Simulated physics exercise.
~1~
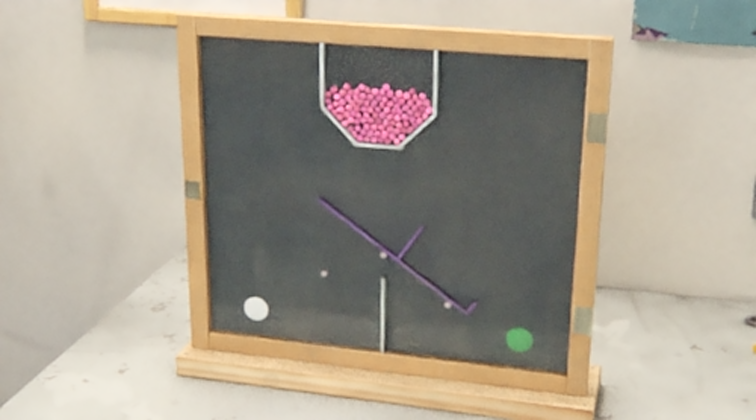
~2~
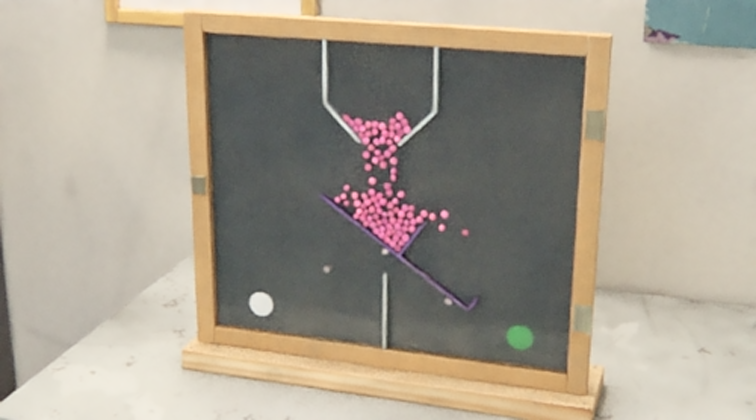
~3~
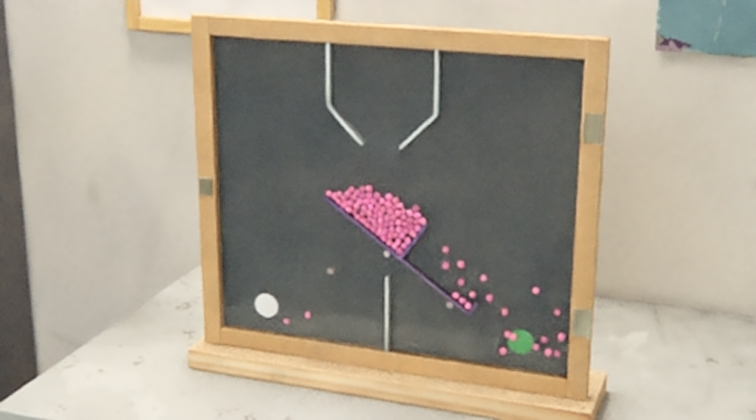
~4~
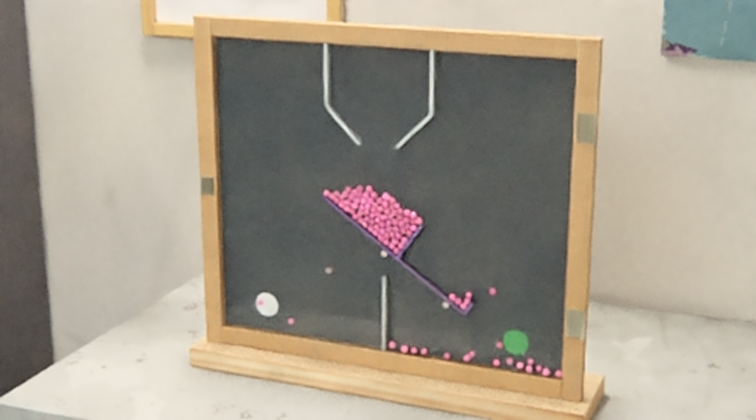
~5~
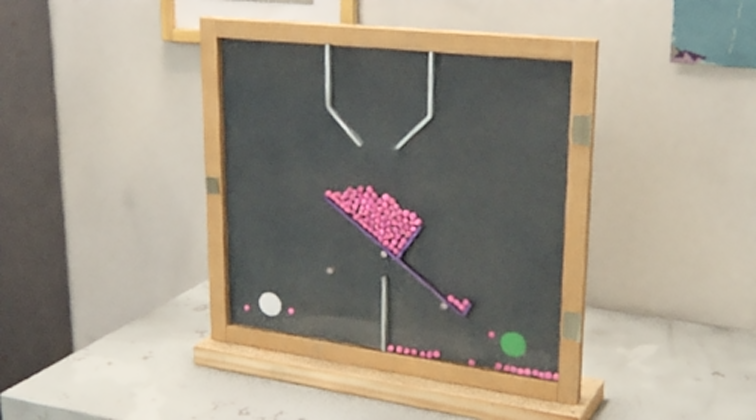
Wooden-framed dark panel with pink beads pouring from a hopper onto a tilted purple tray, most staying there, some spilling right.
